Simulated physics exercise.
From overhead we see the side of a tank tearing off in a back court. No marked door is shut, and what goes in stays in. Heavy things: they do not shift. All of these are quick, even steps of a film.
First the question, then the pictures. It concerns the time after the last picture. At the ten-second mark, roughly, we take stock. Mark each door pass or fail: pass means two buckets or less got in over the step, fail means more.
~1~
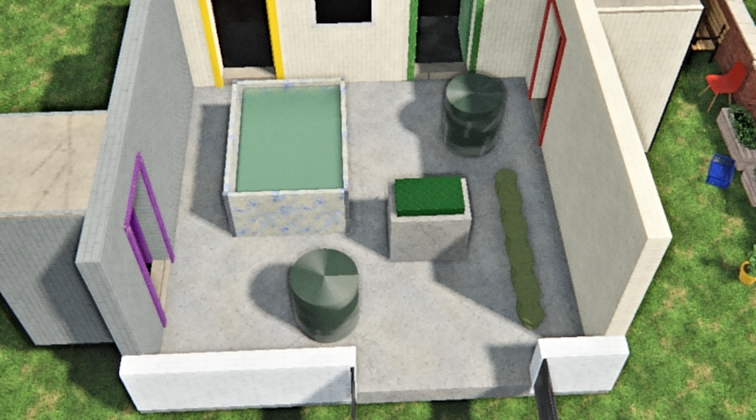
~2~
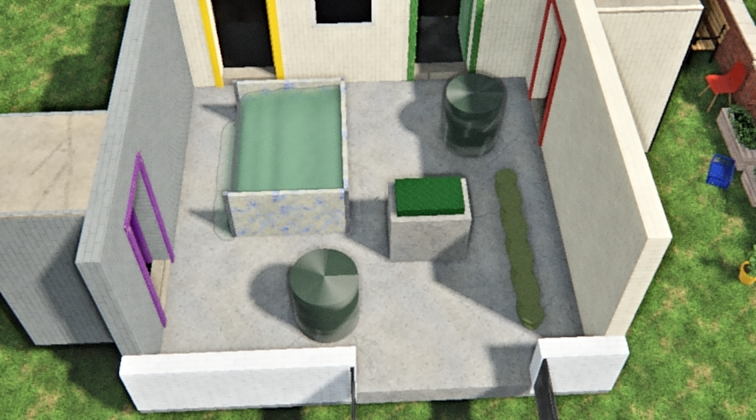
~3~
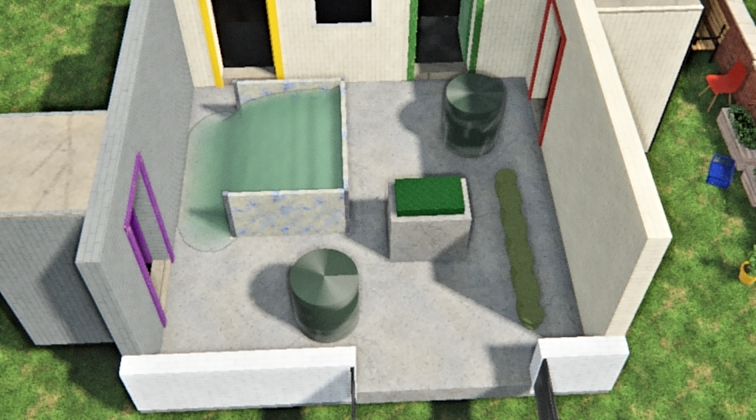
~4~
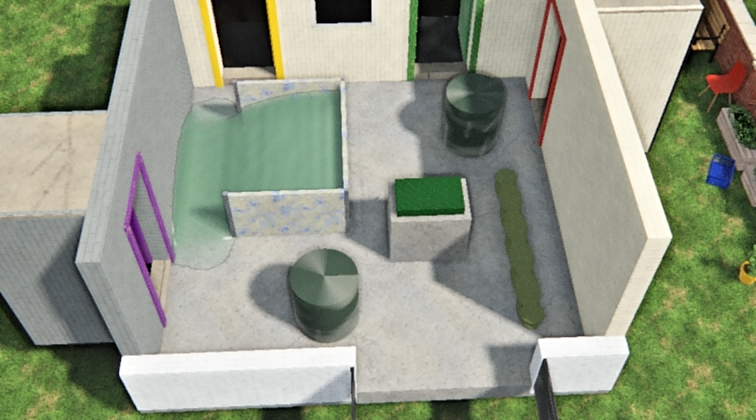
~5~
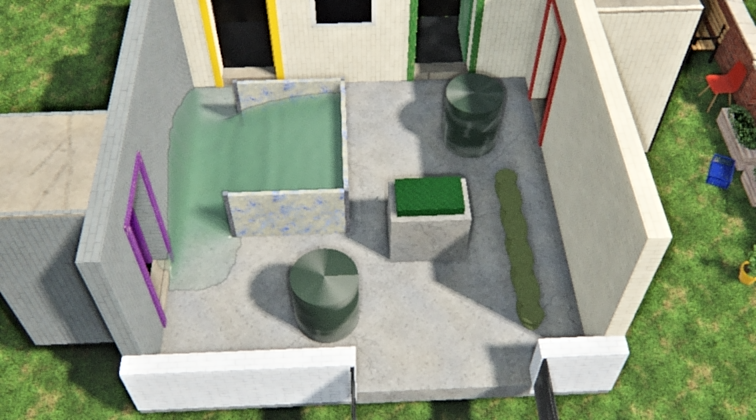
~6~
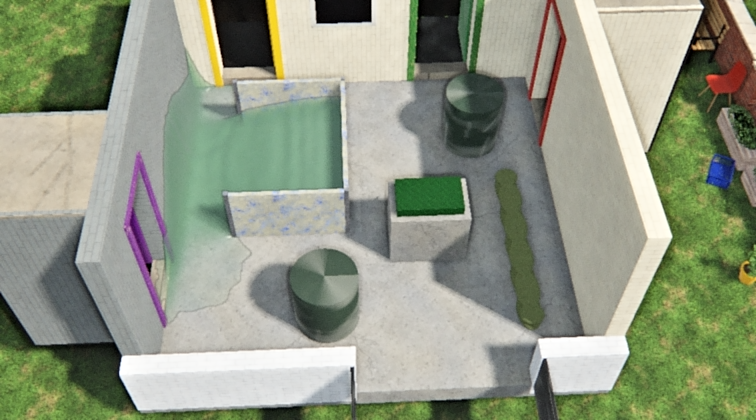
Yellow door - fail, red door - fail, purple door - fail, green door - pass.
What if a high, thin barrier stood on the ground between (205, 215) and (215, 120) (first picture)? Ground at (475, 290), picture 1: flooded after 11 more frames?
Looks like that place is unwetted.
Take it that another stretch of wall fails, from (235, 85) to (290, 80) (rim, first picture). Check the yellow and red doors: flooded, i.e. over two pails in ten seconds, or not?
I think the yellow door crosses the limit and the red door crosses the limit.
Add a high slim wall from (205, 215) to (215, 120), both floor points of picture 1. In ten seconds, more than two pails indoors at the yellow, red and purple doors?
Note - yellow: Crosses the line; red: Crosses the line; purple: Crosses the line.
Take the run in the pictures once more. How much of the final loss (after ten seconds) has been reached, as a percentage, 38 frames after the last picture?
Approximately 60 %.
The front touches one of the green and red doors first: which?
The door marked green.
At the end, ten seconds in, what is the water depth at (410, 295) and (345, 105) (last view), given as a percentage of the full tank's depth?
Roughly 6 in a hundred, then 10 in a hundred.
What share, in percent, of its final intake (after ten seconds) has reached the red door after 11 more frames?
Something like 0 in a hundred.
A moment on, water covers 30 % of the floor; the yellow door under two buckets in, the red door not reached, the purple door under two buckets in, the green door not reached.
Next, water covers 45 % of the floor; the yellow door far over two buckets in, the red door not reached, the purple door over two buckets in, the green door wet at the sill, nothing in.
Then, water covers 70 % of the floor; the yellow door far over two buckets in, the red door over two buckets in, the purple door over two buckets in, the green door wet at the sill, nothing in.
Later, water covers 90 % of the floor; the yellow door far over two buckets in, the red door far over two buckets in, the purple door over two buckets in, the green door wet at the sill, nothing in.
In the end, water covers 95 % of the floor; the yellow door far over two buckets in, the red door far over two buckets in, the purple door over two buckets in, the green door wet at the sill, nothing in.
